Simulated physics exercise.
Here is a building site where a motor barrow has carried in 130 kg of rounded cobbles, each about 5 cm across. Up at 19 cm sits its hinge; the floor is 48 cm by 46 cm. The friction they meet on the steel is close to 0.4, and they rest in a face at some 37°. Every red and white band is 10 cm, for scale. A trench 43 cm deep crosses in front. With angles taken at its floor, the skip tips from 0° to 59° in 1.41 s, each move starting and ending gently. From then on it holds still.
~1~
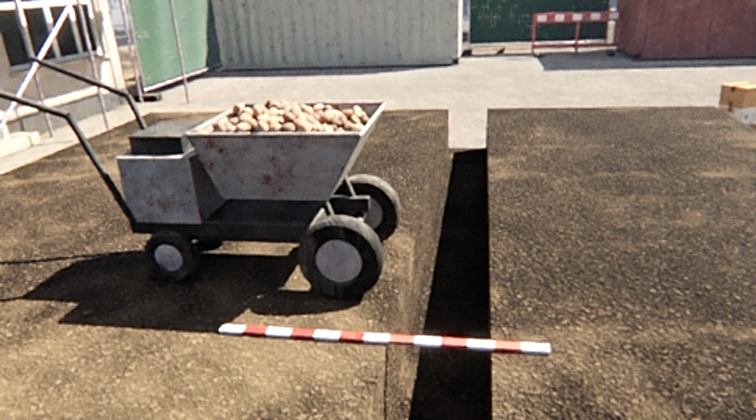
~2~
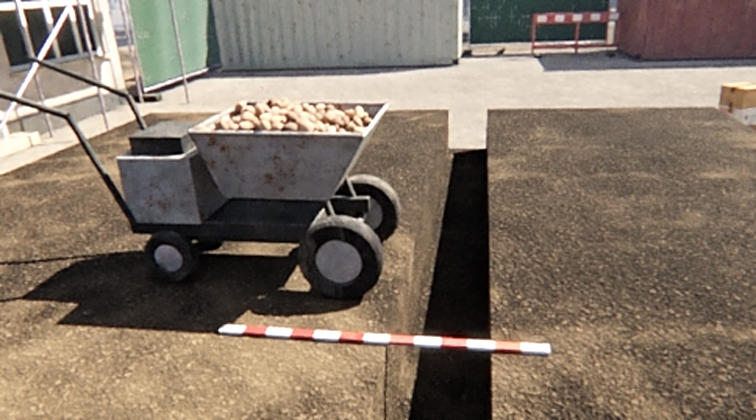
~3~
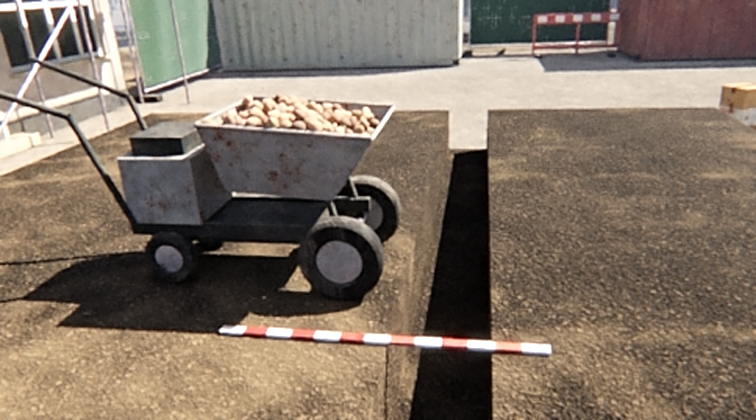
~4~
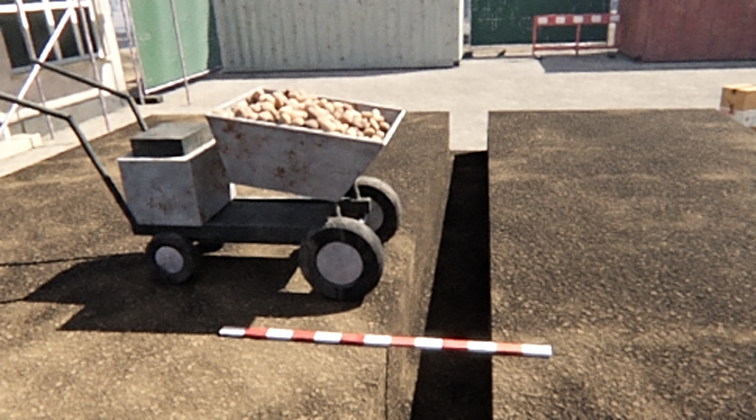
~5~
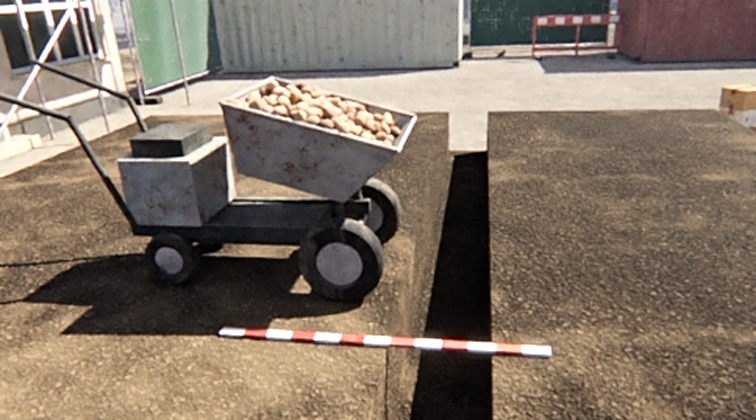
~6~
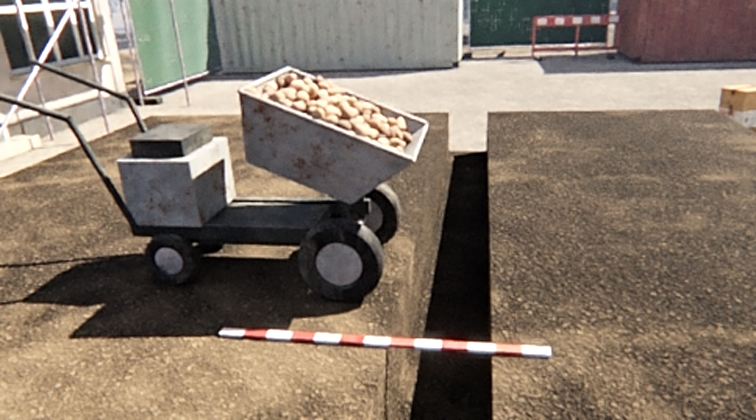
A motor barrow standing beside a trench, its grey skip full of rounded cobbles gradually tilting forward to the right.
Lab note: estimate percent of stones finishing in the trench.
Approx. 16 %.
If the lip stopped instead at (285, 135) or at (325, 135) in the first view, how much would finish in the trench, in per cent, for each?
First place roughly 50%, second roughly 35%.
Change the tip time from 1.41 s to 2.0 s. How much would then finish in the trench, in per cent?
Trench share: Approx. 20%.
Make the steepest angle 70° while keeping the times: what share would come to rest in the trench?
Some 35 in a hundred, I'd say.
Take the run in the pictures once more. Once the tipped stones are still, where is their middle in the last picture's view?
Somewhere near pixel (517, 269).
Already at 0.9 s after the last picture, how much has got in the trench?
Close to 5 per cent at that time.
Then, 0.5 s after the last picture the floor is at 50°, 100 % in the skip; the foremost stones are at (457, 182).
Then, 0.9 s after the last picture the floor is at 59°, 79 % in the skip, 4 % in the trench, 17 % past the trench; the foremost stones are at (562, 273).
Then, 1.3 s after the last picture the floor is at 59°, 64 % in the skip, 4 % in the trench, 31 % past the trench; the foremost stones are at (645, 275).
Then, 3.2 s after the last picture the floor is at 59°, 50 % in the skip, 16 % in the trench, 34 % past the trench; the foremost stones are at (700, 280).
